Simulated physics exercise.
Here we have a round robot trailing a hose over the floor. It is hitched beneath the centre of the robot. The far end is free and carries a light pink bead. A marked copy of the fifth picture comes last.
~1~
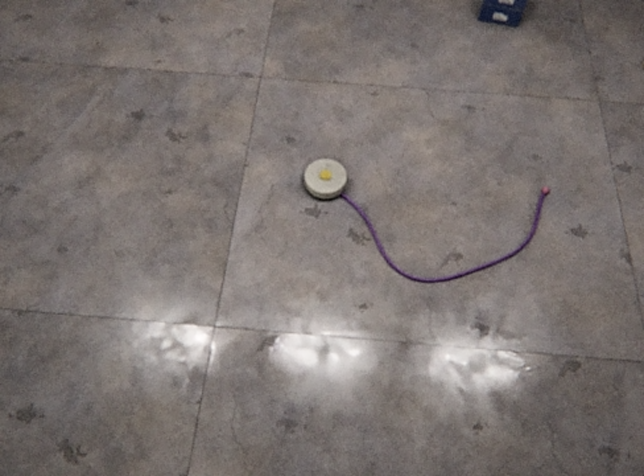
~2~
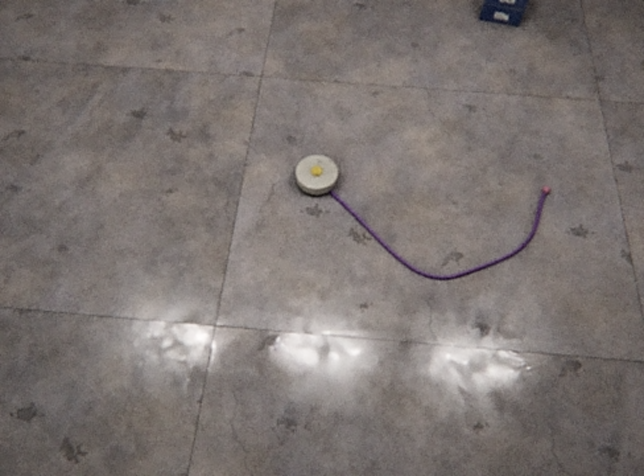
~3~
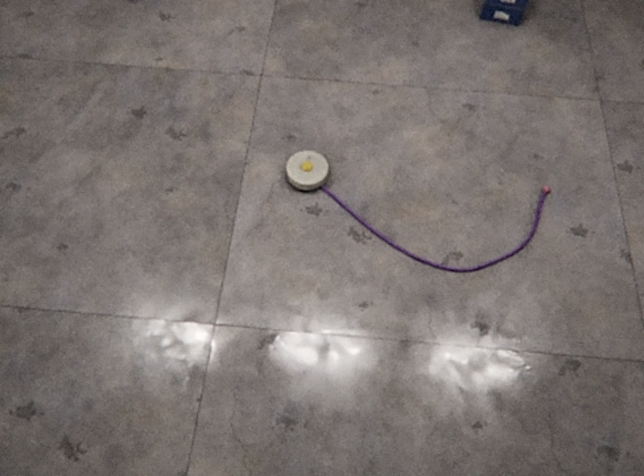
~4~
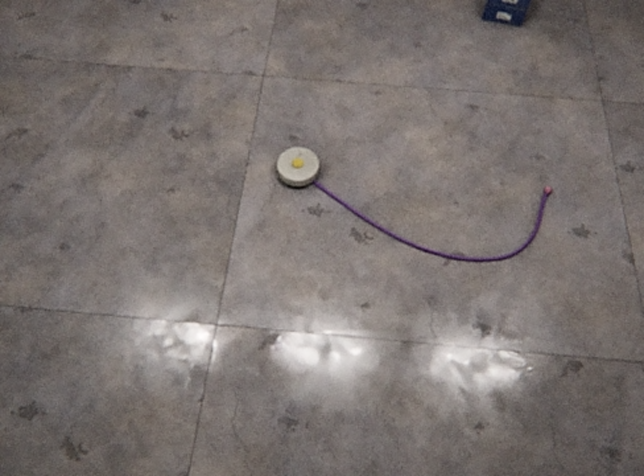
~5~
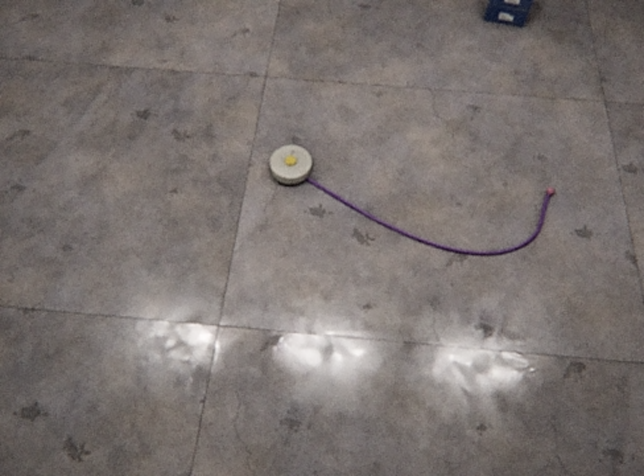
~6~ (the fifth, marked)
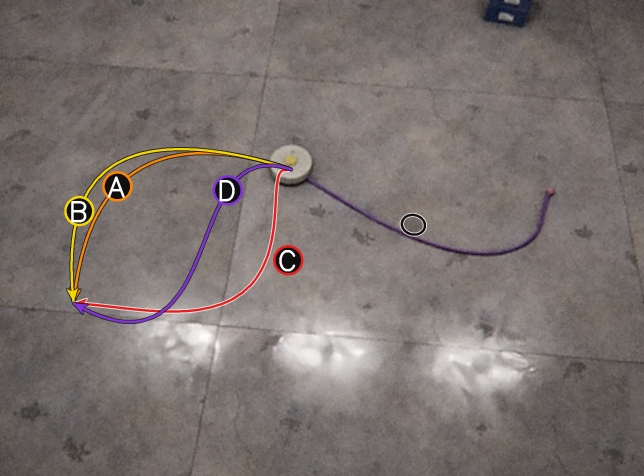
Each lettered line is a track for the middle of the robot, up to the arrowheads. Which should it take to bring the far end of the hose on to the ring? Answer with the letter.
The end stops on the ring with D.
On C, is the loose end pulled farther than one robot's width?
On that route, yes.
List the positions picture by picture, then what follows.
The first frame shows free end (546, 190); robot (326, 179).
The second frame shows robot (317, 175); free end (547, 190).
The third frame shows robot (307, 171); free end (546, 190).
The fourth frame shows robot (298, 168); free end (548, 190).
The fifth frame shows robot (291, 165); free end (551, 191).
On the marked copy, A from (291, 170) via (141, 168) to (74, 302); B from (291, 170) via (127, 158) to (74, 302); C from (291, 170) via (242, 293) to (74, 303); D from (291, 170) via (199, 256) to (74, 303); the ring at (413, 225).
Following D. Soon after the start, robot (213, 214), middle of the hose (380, 209), free end (539, 208).
Later, robot (155, 312), middle of the hose (322, 242), free end (481, 214).
In the end, robot (71, 300), middle of the hose (255, 272), free end (414, 223); the free end is on the ring.
As for the rest, A leaves the free end at (384, 195); B leaves the free end at (374, 192); C leaves the free end at (423, 245).
